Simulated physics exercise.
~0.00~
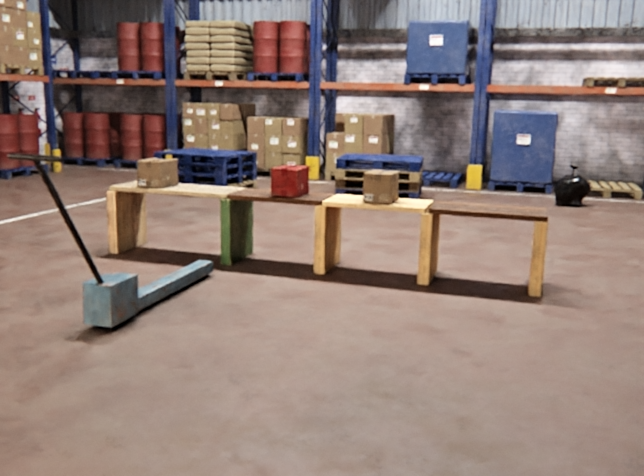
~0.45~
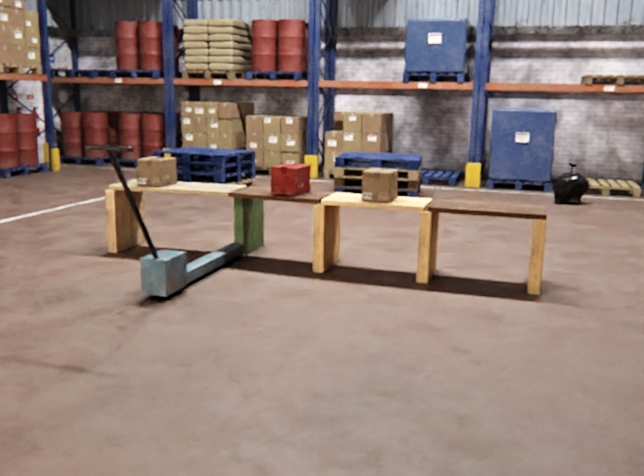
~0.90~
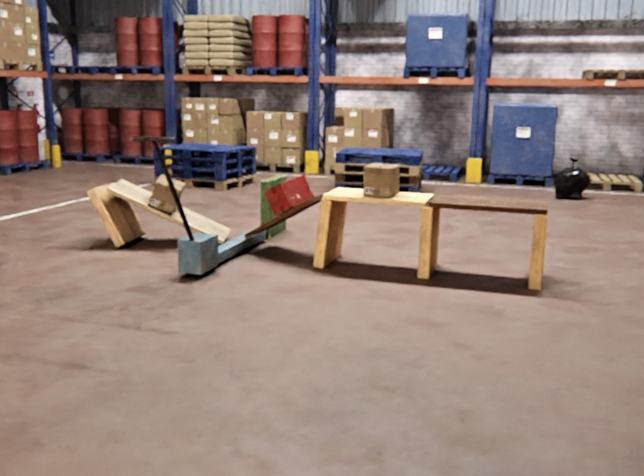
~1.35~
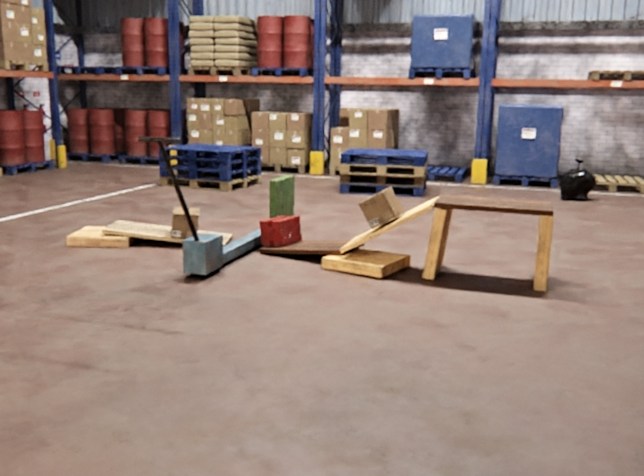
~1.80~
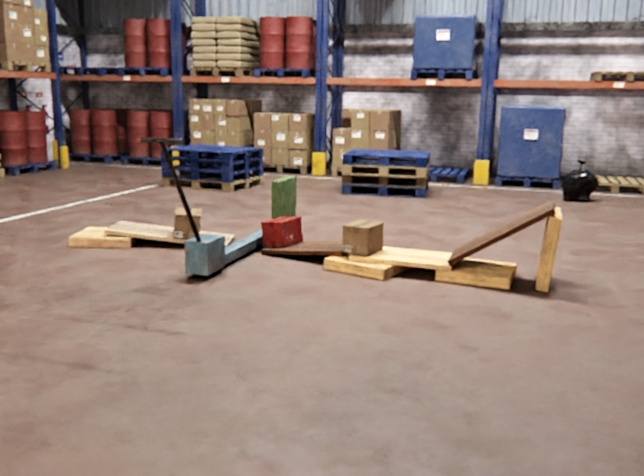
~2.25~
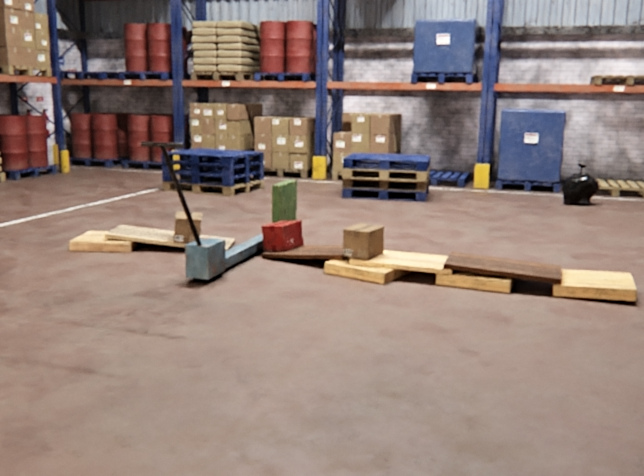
In the video, a blue floor jack slides against the green upright of a low makeshift rack in a warehouse, and the boards collapse from left to right, leaving the red carton and brown boxes resting on the fallen timber while the green upright still stands.
